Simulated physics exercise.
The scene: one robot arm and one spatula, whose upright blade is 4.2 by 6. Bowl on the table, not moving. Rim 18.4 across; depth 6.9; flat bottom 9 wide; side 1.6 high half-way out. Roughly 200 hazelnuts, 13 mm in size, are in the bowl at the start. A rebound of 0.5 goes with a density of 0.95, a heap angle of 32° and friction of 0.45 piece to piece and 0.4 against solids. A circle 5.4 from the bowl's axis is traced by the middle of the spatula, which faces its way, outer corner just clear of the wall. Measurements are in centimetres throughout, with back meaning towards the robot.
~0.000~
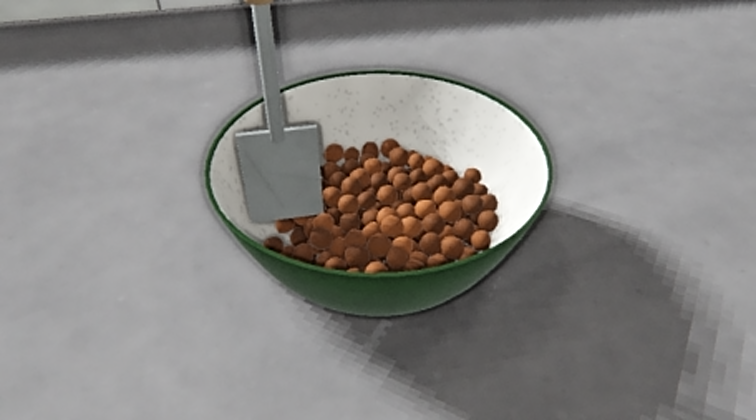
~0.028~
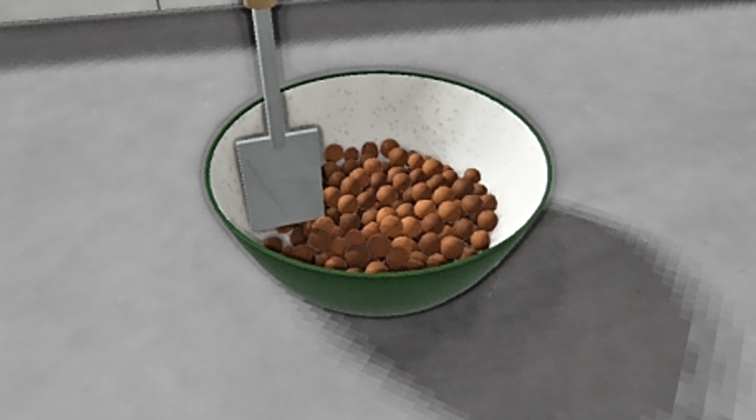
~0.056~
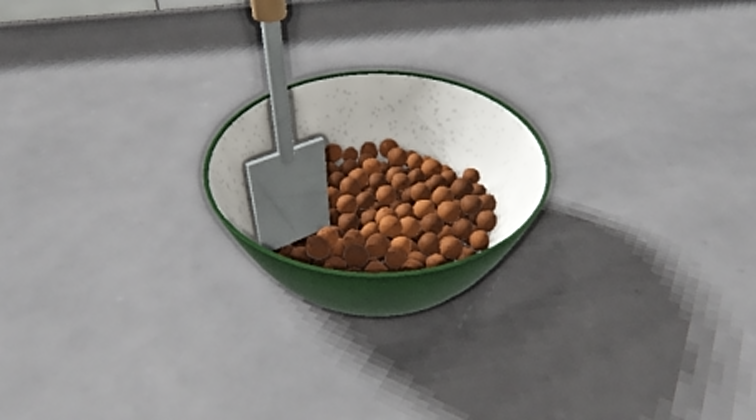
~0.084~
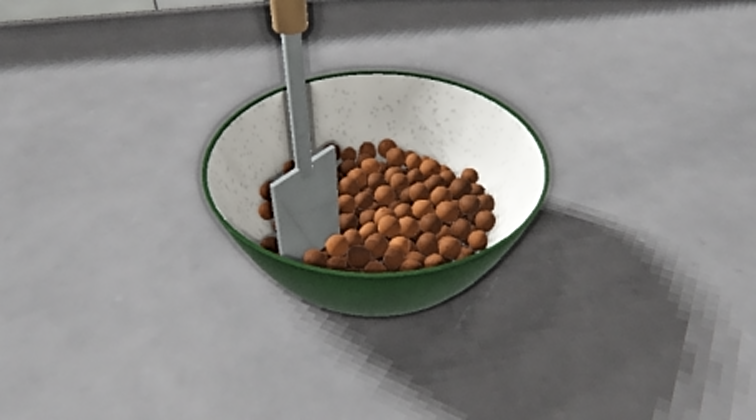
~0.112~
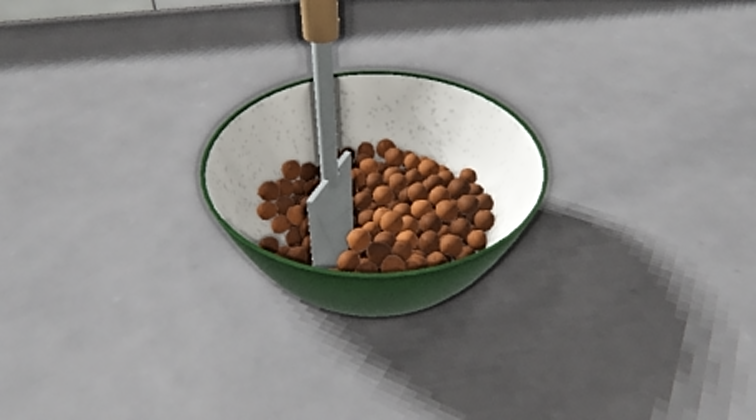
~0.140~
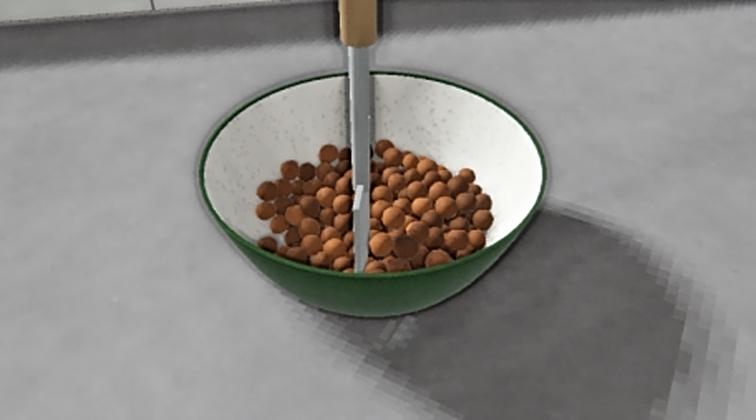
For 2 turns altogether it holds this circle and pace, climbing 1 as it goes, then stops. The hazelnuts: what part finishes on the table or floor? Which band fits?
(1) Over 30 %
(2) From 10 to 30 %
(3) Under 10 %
Under 10 % (3).
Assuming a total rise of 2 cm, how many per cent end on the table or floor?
0 per cent, roughly.
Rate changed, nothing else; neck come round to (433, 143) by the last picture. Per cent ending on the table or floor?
Some 10 %.
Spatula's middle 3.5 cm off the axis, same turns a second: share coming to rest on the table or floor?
Around 0 in a hundred.
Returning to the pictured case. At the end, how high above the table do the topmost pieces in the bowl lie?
Top height: Around 4.5 cm.
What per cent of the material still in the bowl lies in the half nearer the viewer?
Close to 45 in a hundred.
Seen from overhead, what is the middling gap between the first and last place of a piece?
Some 2 centimetres or so.
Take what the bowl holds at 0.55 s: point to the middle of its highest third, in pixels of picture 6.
The top third is centred near (291, 203) in the last picture.
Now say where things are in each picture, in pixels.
In the first picture, the spatula neck at (273, 105), 0° round; upper third of the load around (389, 205), from x 270 to 490, top at y 150; 202 in the bowl.
In the second picture, the spatula neck at (274, 111), 6° round; upper third of the load around (388, 205), from x 270 to 490, top at y 150.
In the third picture, the spatula neck at (283, 125), 22° round; upper third of the load around (387, 205), from x 270 to 485, top at y 150.
In the fourth picture, the spatula neck at (301, 139), 39° round; upper third of the load around (386, 205), from x 270 to 485, top at y 150.
In the fifth picture, the spatula neck at (328, 149), 56° round; upper third of the load around (391, 205), from x 270 to 485, top at y 150.
In the sixth picture, the spatula neck at (361, 154), 73° round; upper third of the load around (397, 205), from x 265 to 485, top at y 150; 202 in the bowl.
After 0.55 s, 327° round, highest piece 9 above the table; 199 in the bowl, 2 on the table or floor, 1 in flight or on the tool.
After 0.97 s, 221° round, highest piece 7 above the table; 191 in the bowl, 10 on the table or floor, 1 in flight or on the tool.
After 1.38 s, 0° round, highest piece 4 above the table; 191 in the bowl, 11 on the table or floor.
After 2.08 s, 0° round, highest piece 4 above the table; 191 in the bowl, 11 on the table or floor.
In the end, 191 in the bowl, 11 on the table or floor. That is 5 % on the table or floor.
